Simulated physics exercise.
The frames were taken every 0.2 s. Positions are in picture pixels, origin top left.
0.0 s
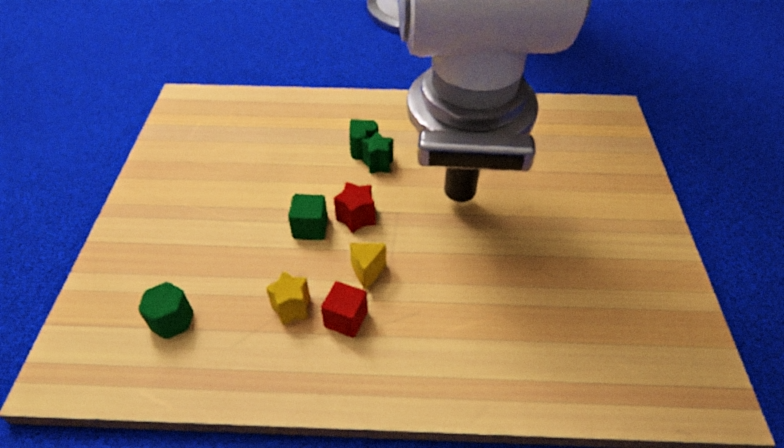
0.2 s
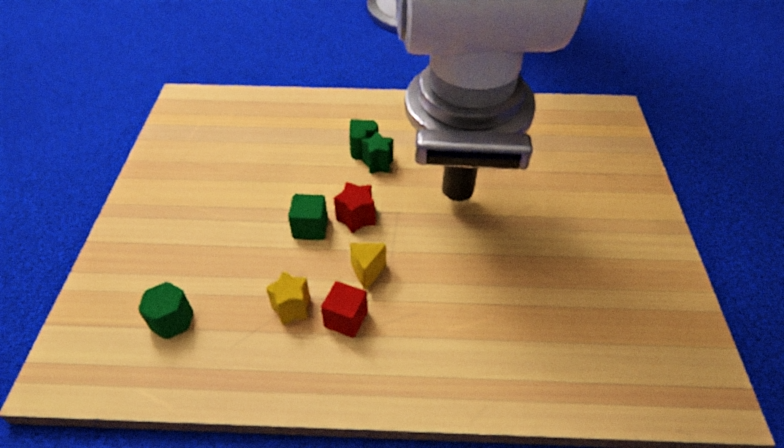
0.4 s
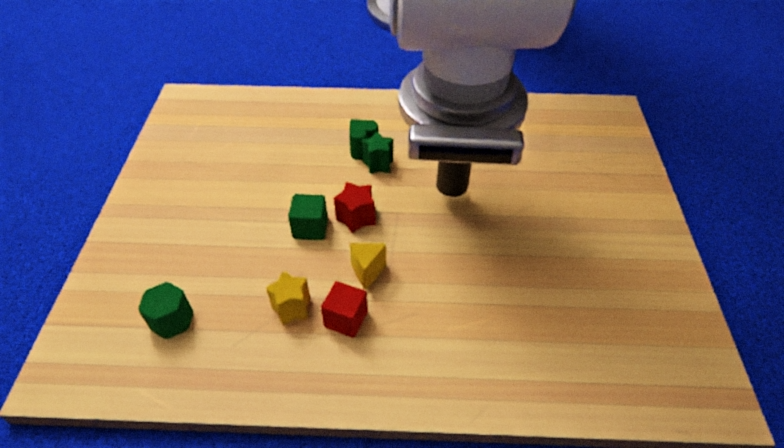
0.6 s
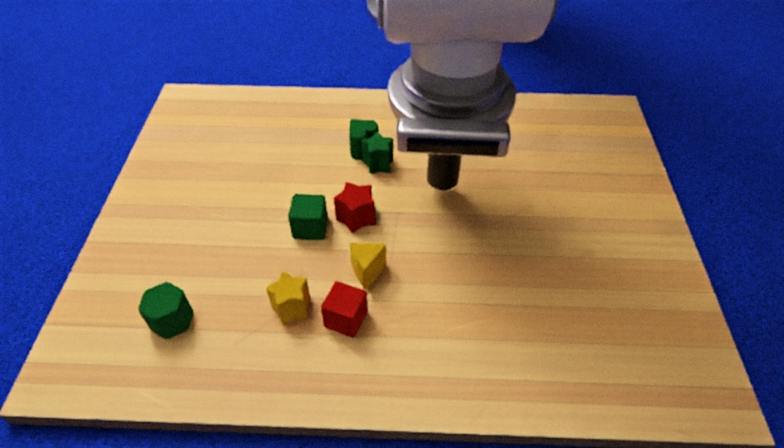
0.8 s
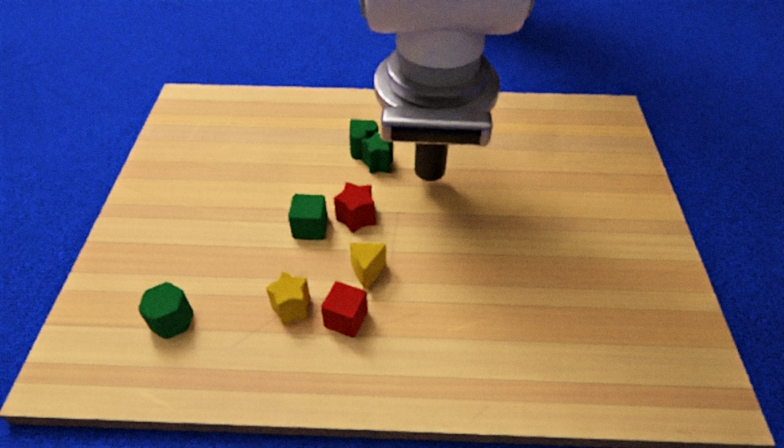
A white and grey robot arm with a short dark bar at its tip hangs over a light wooden board on a blue surface, seen from above at an angle. Green, red and yellow blocks sit across the board's left and middle, including a green heart touching a green star near the back. The arm glides left and slightly back, touching nothing, while the blocks and camera stay still.
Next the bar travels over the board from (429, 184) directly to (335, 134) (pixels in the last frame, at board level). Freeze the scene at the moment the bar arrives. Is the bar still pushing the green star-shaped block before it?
It seems not.
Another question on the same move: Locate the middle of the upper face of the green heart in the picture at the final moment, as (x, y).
Answer: (306, 104).
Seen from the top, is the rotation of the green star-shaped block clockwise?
I expect not.
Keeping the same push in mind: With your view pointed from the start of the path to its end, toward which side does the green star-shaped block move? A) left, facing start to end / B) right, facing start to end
A
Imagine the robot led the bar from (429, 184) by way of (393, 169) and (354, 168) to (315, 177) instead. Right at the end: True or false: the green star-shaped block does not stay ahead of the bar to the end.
That statement is accurate.
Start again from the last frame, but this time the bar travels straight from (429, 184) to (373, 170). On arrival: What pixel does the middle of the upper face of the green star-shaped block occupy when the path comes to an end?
Around pixel (350, 137).
The first path, step by step. One third of the way, bar (396, 153); green heart (358, 125); green star-shaped block (369, 139).
Two thirds of the way, bar (364, 136); green heart (336, 117), turned 60° clockwise; green star-shaped block (339, 135), turned 40° anticlockwise.
At the end, bar (334, 121); red star-shaped block still; green heart (306, 104), turned 55° clockwise; green star-shaped block (330, 134), turned 75° anticlockwise.
